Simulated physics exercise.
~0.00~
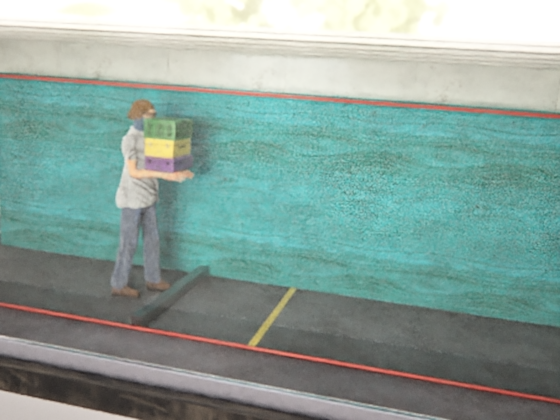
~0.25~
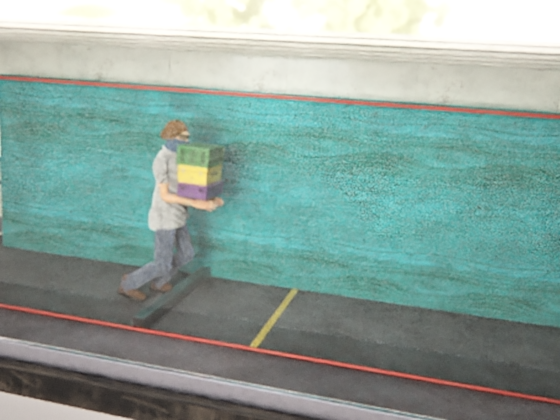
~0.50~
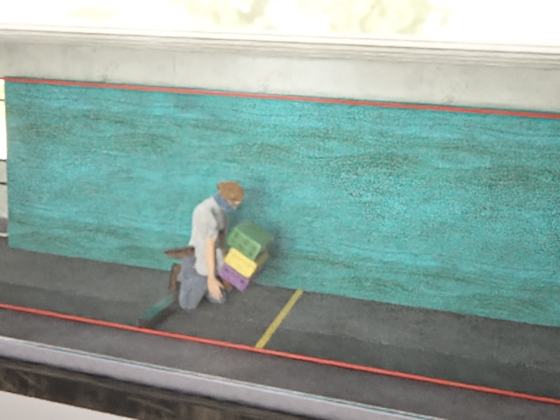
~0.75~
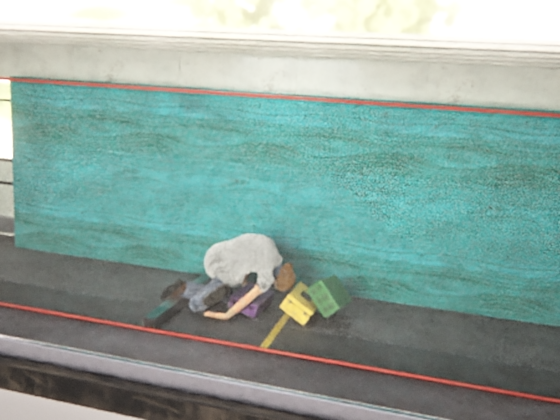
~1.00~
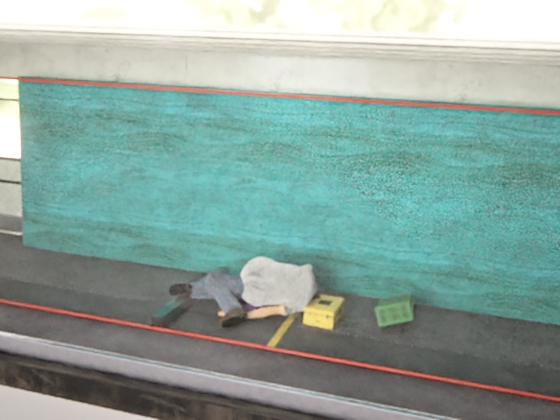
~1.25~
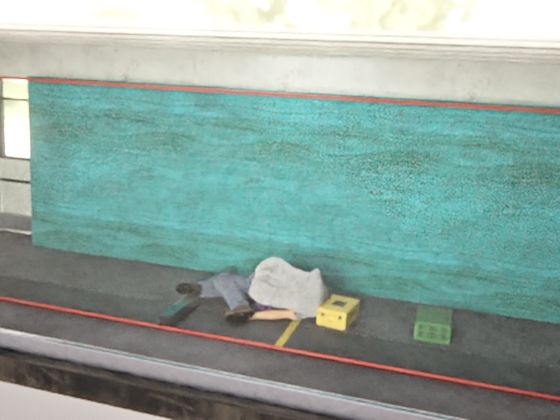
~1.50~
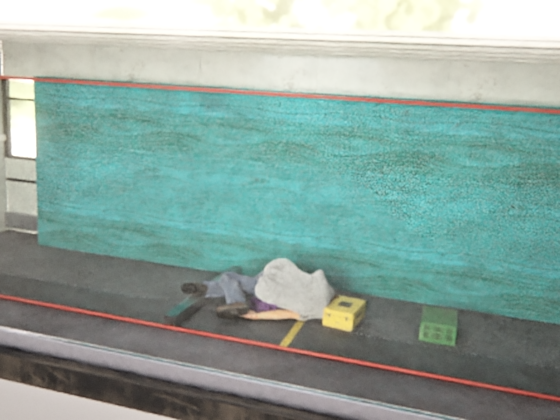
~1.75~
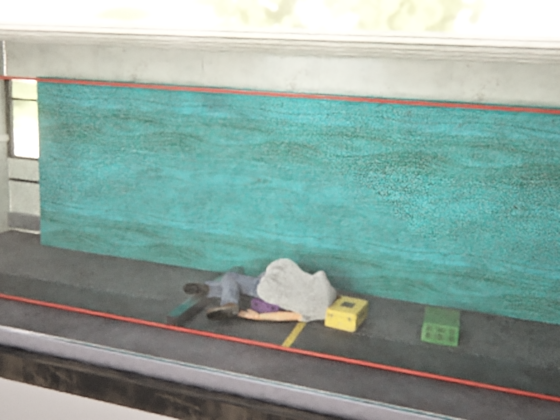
A man carrying stacked crates trips over a low bar and collapses, scattering them rightward.
